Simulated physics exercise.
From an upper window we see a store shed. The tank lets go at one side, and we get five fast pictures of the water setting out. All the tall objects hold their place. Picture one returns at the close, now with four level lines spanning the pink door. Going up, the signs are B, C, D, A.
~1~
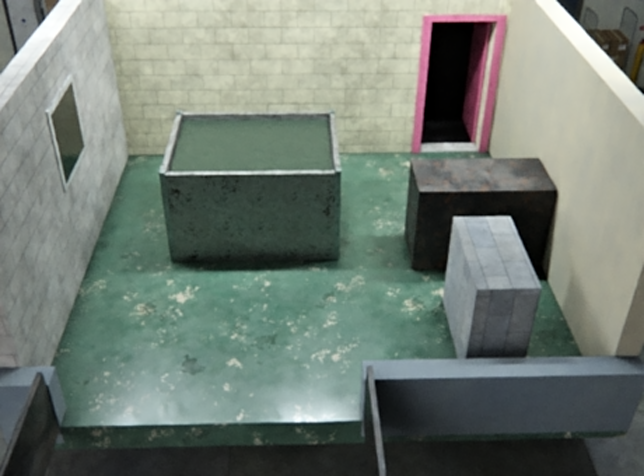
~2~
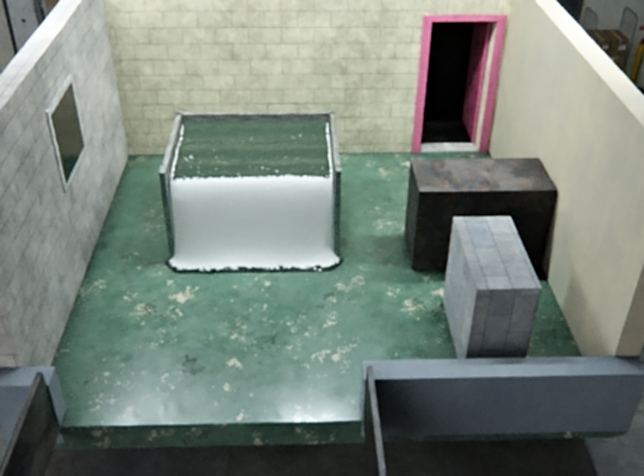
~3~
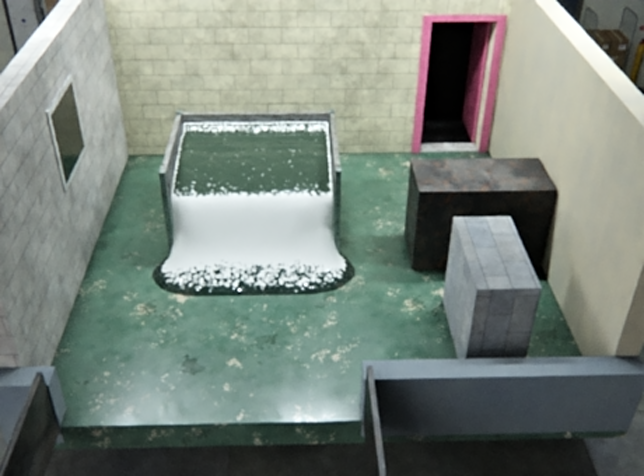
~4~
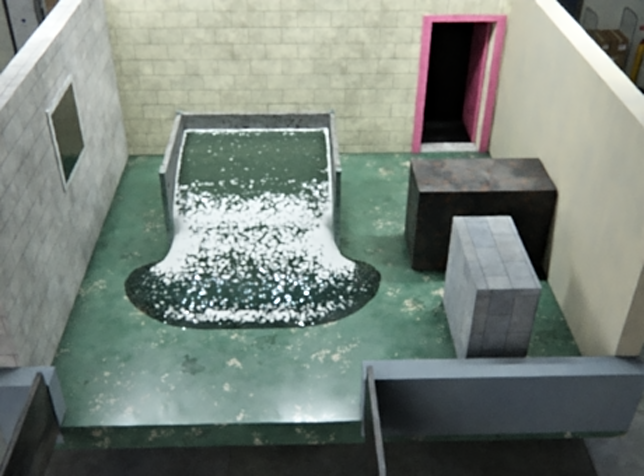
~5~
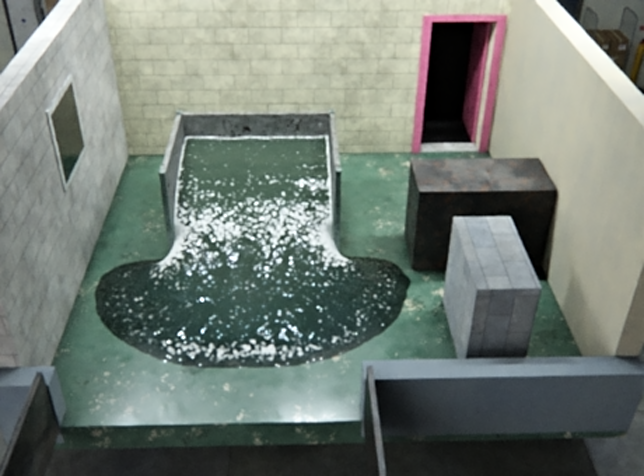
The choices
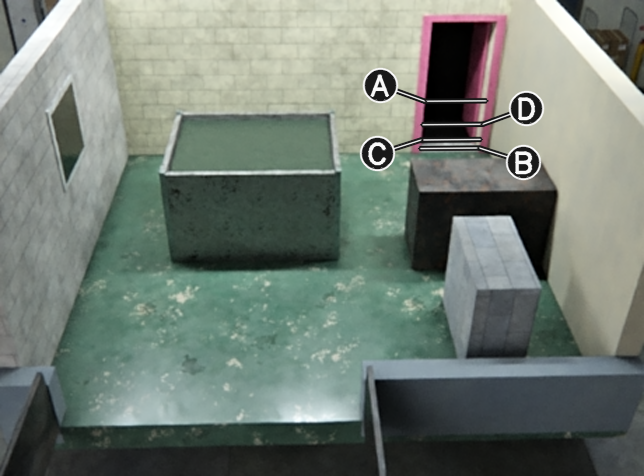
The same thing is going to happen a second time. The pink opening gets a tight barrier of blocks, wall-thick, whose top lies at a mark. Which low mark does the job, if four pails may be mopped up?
B.
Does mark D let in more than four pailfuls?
No.
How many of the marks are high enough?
All of them.
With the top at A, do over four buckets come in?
No, that is safe.
On the marked copy, A at (455, 101); B at (449, 148); C at (450, 139); D at (452, 124); from the bottom up B, C, D, A.
With A, nothing gets over.
With B, nothing gets over.
With C, nothing gets over.
With D, nothing gets over.
